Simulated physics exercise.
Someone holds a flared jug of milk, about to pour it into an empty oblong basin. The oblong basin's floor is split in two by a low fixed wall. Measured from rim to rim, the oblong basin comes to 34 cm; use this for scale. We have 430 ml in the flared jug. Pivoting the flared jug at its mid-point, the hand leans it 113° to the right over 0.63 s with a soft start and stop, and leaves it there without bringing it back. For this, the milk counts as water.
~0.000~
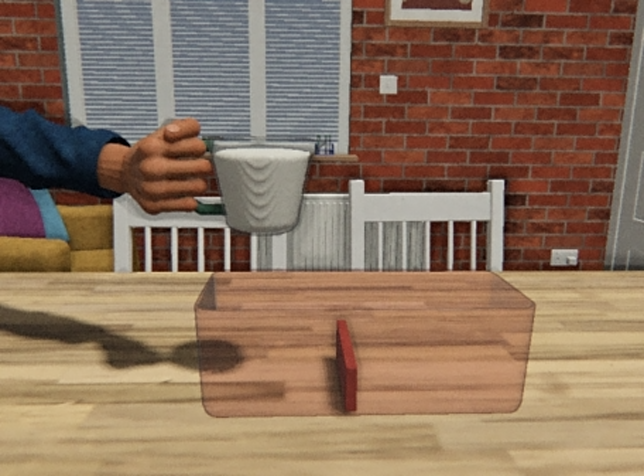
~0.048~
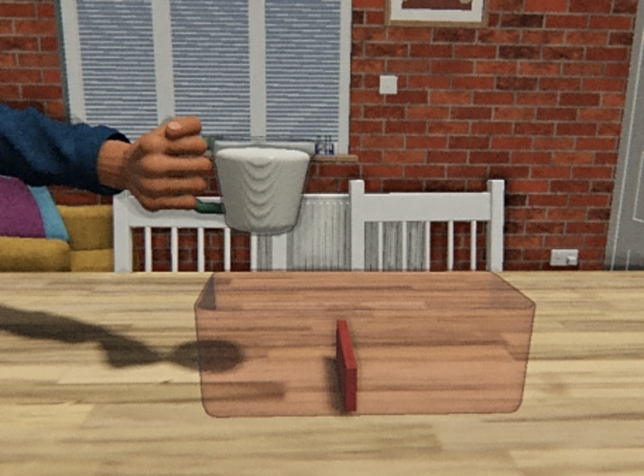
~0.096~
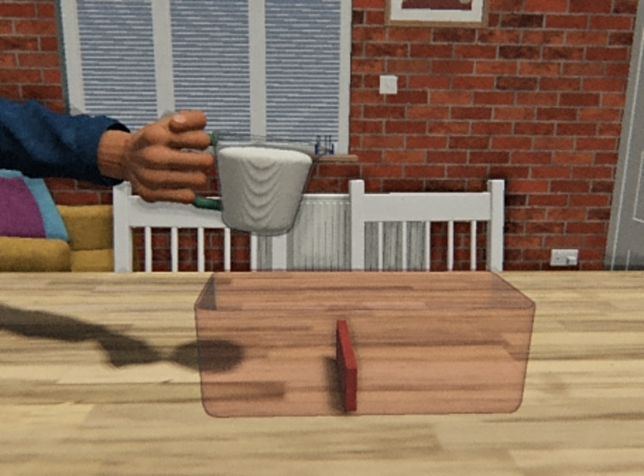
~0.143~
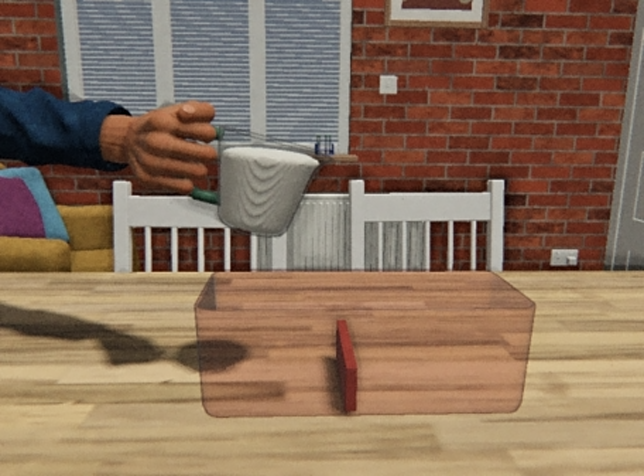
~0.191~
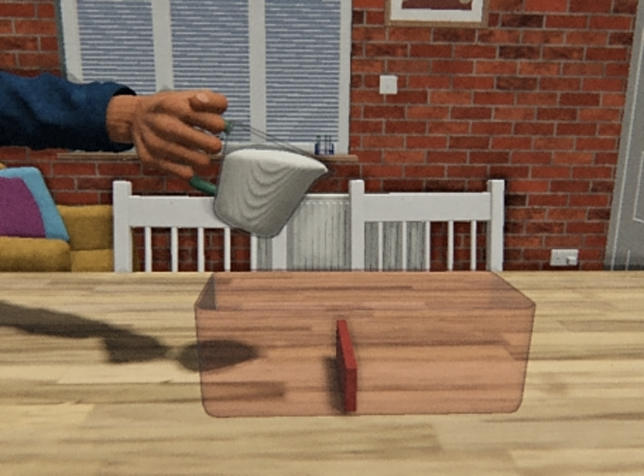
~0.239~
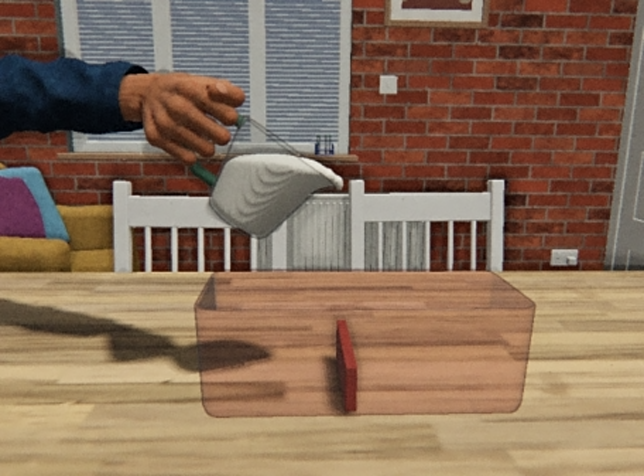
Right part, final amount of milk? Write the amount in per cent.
64 per cent.
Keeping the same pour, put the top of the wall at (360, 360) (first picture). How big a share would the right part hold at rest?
Then it comes to around 50 per cent.
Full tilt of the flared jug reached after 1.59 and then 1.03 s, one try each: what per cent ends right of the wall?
I'd say 85 percent on the first go, 80 percent on the next.
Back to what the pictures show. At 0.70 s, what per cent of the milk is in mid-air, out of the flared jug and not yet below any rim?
Close to 3 in every hundred parts.
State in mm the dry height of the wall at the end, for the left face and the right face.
Roughly 42 mm on the left side and roughly 38 mm on the right.
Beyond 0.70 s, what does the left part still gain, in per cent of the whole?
It comes to about 3 per cent.
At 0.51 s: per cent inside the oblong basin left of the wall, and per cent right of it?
I'd say some 3 on the left and some 42 on the right.
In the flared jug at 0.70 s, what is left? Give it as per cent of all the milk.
Some 1 per cent.
By 0.51 s the tilt is 103° and 31 per cent is still to pour, 3 is left of the wall and 42 right of it.
By 0.70 s the tilt is 113° and 1 per cent is still to pour, 31 is left of the wall and 64 right of it.
By 0.91 s the tilt is 113° and 0 per cent is still to pour, 35 is left of the wall and 64 right of it.
By 1.13 s the tilt is 113° and 0 per cent is still to pour, 35 is left of the wall and 64 right of it.
At rest 35 per cent lies left of the wall, 64 right of it and 1 outside.
